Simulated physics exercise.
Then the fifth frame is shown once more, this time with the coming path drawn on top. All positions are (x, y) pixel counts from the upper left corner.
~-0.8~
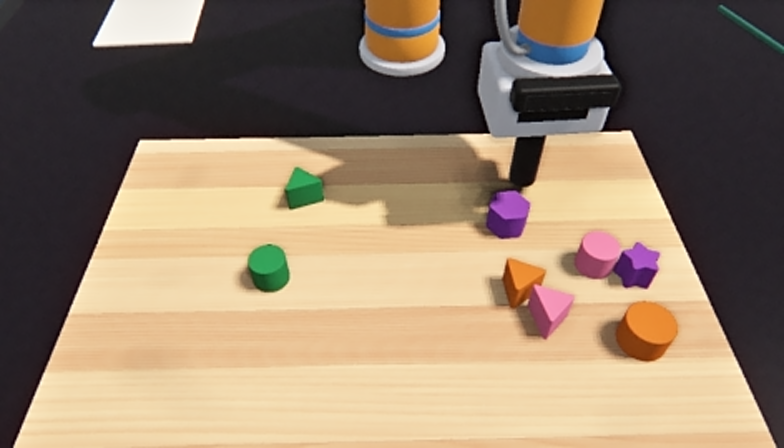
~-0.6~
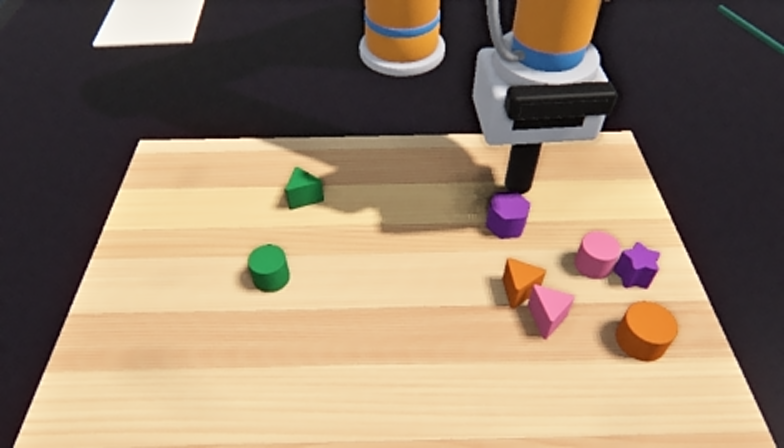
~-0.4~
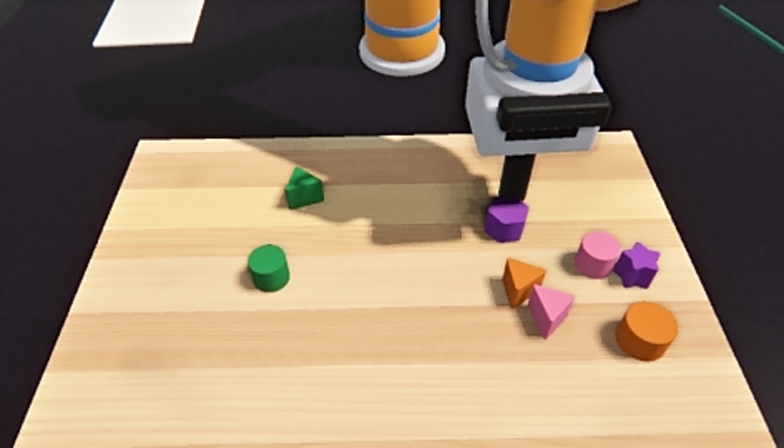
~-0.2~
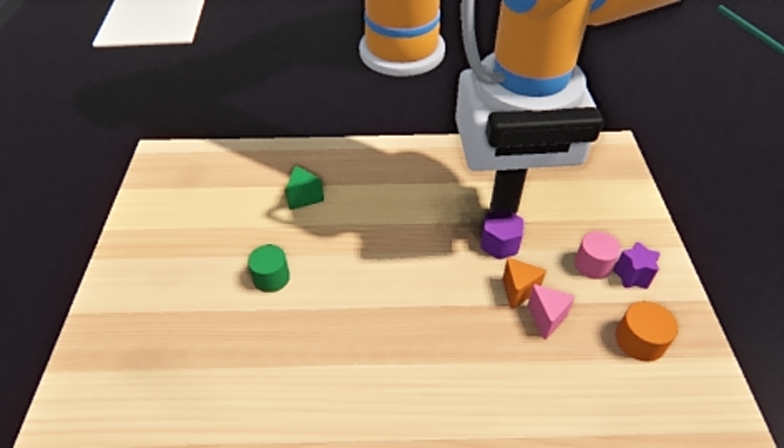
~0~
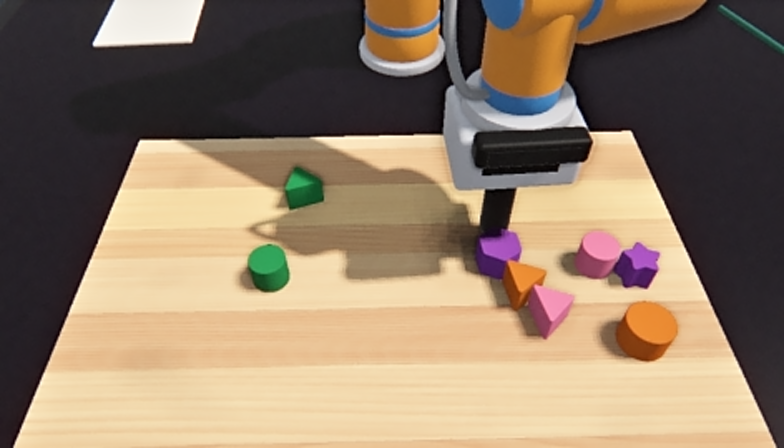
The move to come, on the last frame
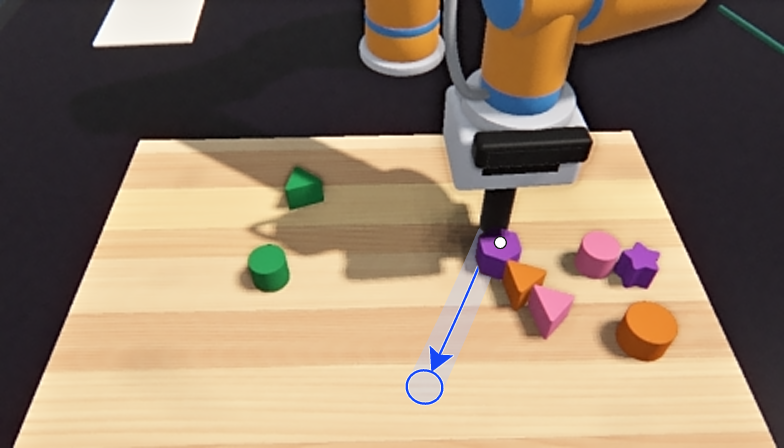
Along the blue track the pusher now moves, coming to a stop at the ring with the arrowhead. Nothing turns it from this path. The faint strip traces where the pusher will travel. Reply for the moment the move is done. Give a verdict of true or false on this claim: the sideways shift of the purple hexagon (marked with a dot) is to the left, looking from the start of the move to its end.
That is true.
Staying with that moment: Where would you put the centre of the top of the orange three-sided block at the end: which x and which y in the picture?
The centre of its top will be at (527, 298).
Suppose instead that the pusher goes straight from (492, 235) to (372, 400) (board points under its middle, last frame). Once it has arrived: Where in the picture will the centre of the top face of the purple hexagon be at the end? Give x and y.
So, by the moment the path ends, you'll find the top centre of the purple hexagon at (482, 297).
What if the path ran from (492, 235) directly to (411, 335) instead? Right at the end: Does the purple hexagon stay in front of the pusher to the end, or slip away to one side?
Gone from the front.
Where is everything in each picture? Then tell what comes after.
In the first picture, lower end of the pusher at (522, 180), tops of blocks, purple hexagon at (510, 204), orange three-sided block at (524, 272), pink three-sided block at (553, 300).
In the second picture, pusher at (518, 186), blocks as before.
In the third picture, pusher at (512, 196), purple hexagon at (509, 208).
In the fourth picture, pusher at (504, 210), purple hexagon at (504, 223).
In the fifth picture, pusher at (494, 227), purple hexagon at (500, 243), orange three-sided block at (525, 274), pink three-sided block at (553, 300).
The drawn path runs straight from (492, 235) to (425, 387); the dot is on the purple hexagon.
On the path given first. One third of the way, pusher at (474, 272); purple hexagon at (490, 290), turned 25° anticlockwise; orange three-sided block at (527, 294), turned 85° anticlockwise; pink three-sided block at (564, 303).
Two thirds of the way, pusher at (452, 322); purple hexagon at (493, 323), turned 90° anticlockwise; orange three-sided block at (527, 298), turned 100° anticlockwise; pink three-sided block at (565, 303), turned 15° clockwise.
At the end, pusher at (425, 380); purple hexagon at (493, 323), turned 90° anticlockwise; orange three-sided block at (527, 298), turned 100° anticlockwise; pink three-sided block at (565, 303), turned 15° clockwise.
